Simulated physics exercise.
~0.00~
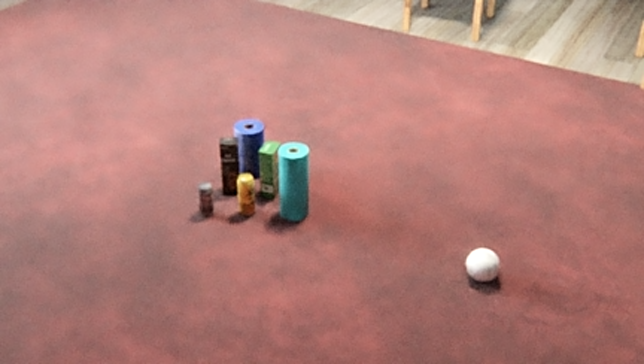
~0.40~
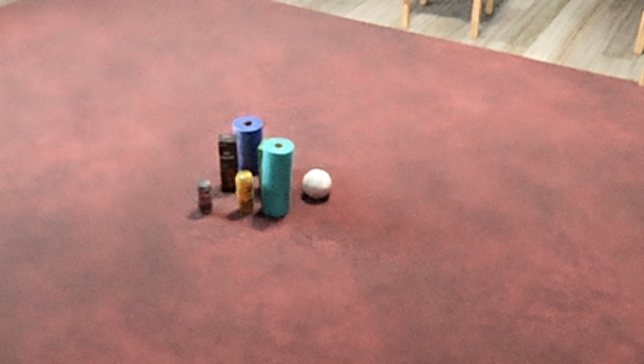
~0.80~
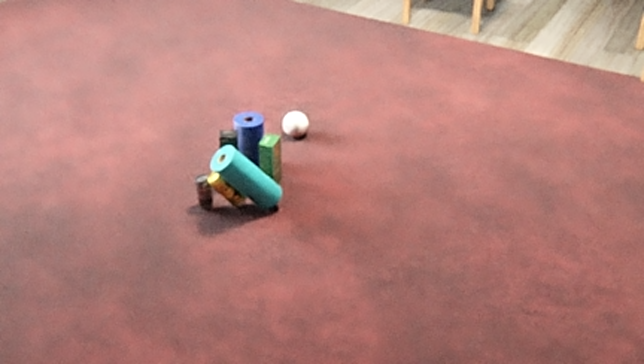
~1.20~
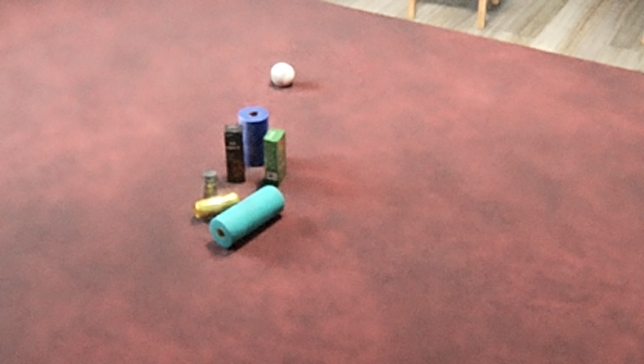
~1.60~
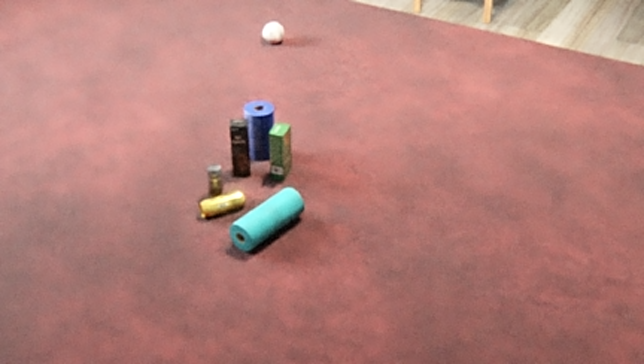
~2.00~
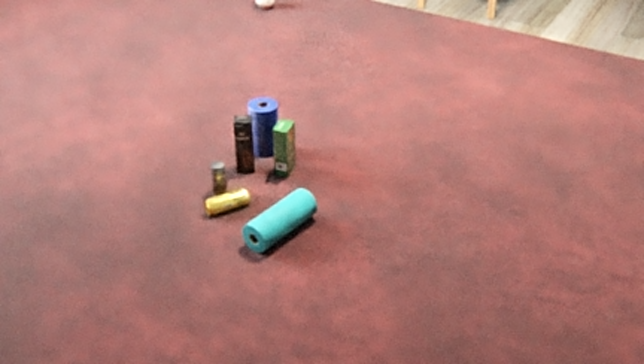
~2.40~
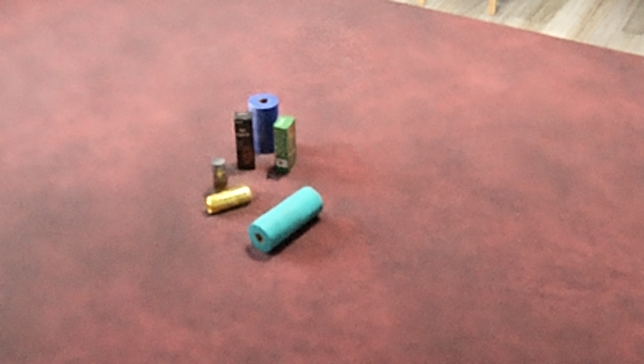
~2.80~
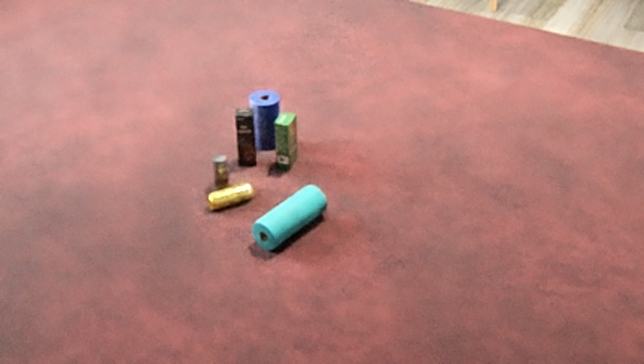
The clip shows a white ball rolling left across a reddish floor into a group of upright cans, cartons and rolls, then away toward the top and out of view. The turquoise roll and yellow can tip over and end on their sides, while the others remain standing.
